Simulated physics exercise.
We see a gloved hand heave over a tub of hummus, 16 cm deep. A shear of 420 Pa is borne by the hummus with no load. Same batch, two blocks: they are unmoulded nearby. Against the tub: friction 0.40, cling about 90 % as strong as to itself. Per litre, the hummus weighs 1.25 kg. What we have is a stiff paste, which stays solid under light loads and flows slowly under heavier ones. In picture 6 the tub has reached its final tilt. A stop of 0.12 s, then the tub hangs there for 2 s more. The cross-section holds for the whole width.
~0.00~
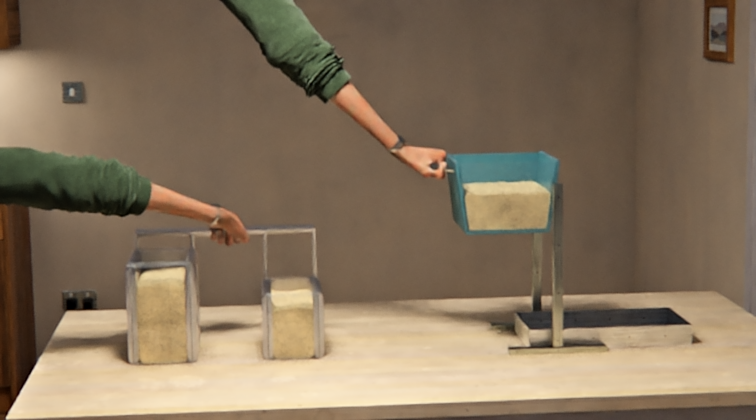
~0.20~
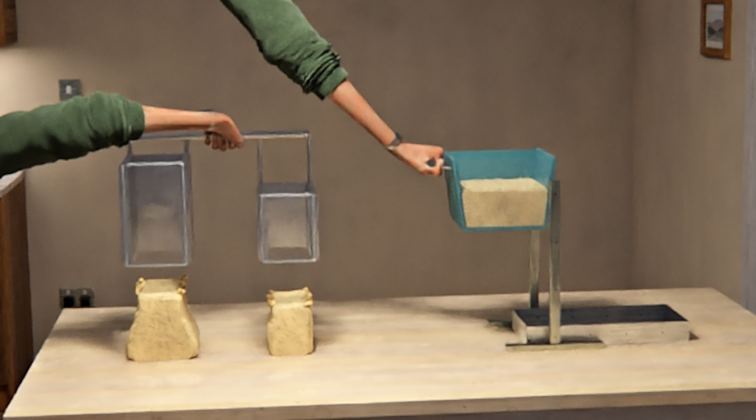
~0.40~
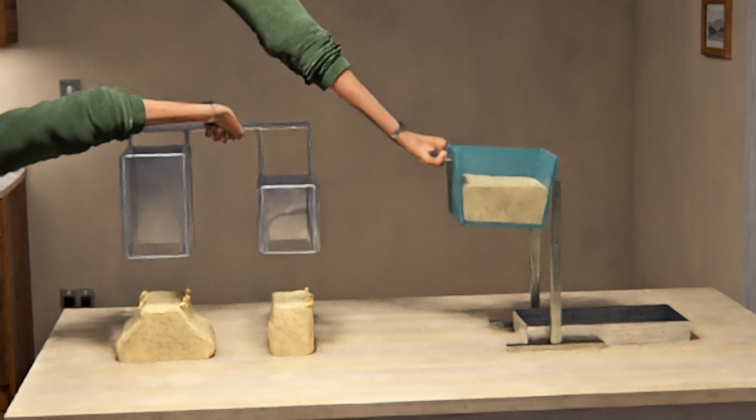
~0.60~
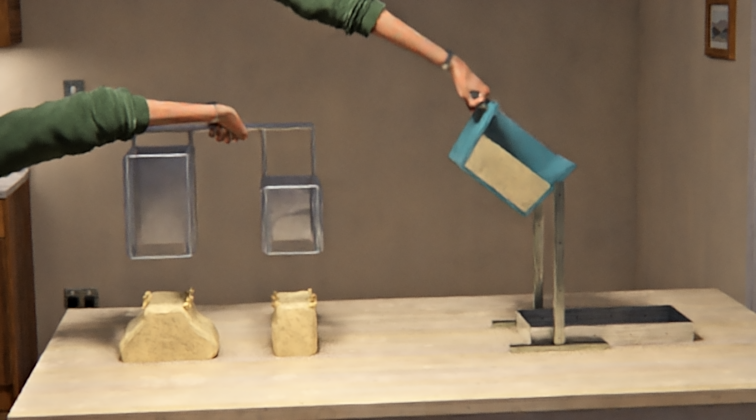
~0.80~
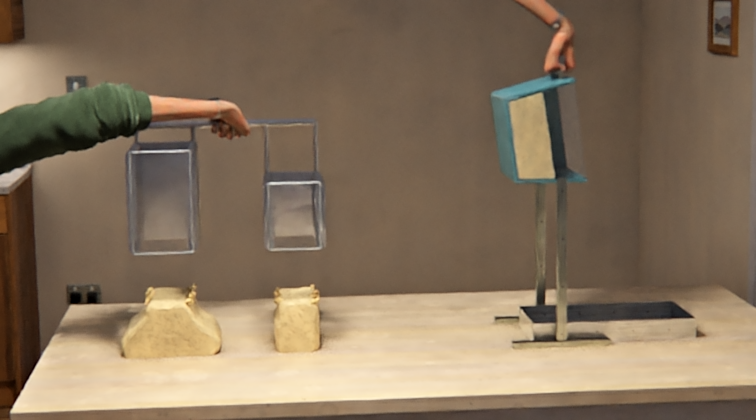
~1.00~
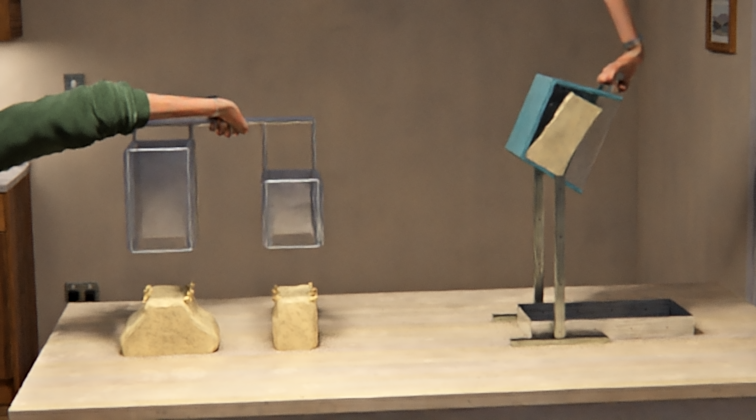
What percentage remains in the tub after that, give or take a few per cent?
0 %.
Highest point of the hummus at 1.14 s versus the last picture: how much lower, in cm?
Around 12 cm below its level in the last picture.
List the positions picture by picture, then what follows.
Handle-side rim at (460, 164), tilt 0 degrees; top of the hummus at (521, 193); blocks stand 20 cm, 13 cm (left to right), in the first frame.
Handle-side rim at (457, 161), tilt 0 degrees; top of the hummus at (518, 190); blocks stand 17 cm, 13 cm (left to right), in the second frame.
Handle-side rim at (460, 153), tilt 4 degrees; top of the hummus at (466, 185); blocks stand 13 cm, 12 cm (left to right), in the third frame.
Handle-side rim at (499, 106), tilt 39 degrees; top of the hummus at (486, 137); blocks stand 13 cm, 12 cm (left to right), in the fourth frame.
Handle-side rim at (574, 83), tilt 83 degrees; top of the hummus at (540, 94); blocks stand 13 cm, 12 cm (left to right), in the fifth frame.
Handle-side rim at (620, 101), tilt 113 degrees; top of the hummus at (574, 94); blocks stand 13 cm, 12 cm (left to right), in the sixth frame.
After 1.14 s, the tub is at 113 degrees and holds 48 %.
After 1.31 s, the tub is at 113 degrees and holds 0 %.
After 1.48 s, the tub is at 113 degrees and holds 0 %.
After 1.65 s, the tub is at 113 degrees and holds 0 %.
After 3.00 s, at the end, the tub is at 113 degrees and holds 0 %.
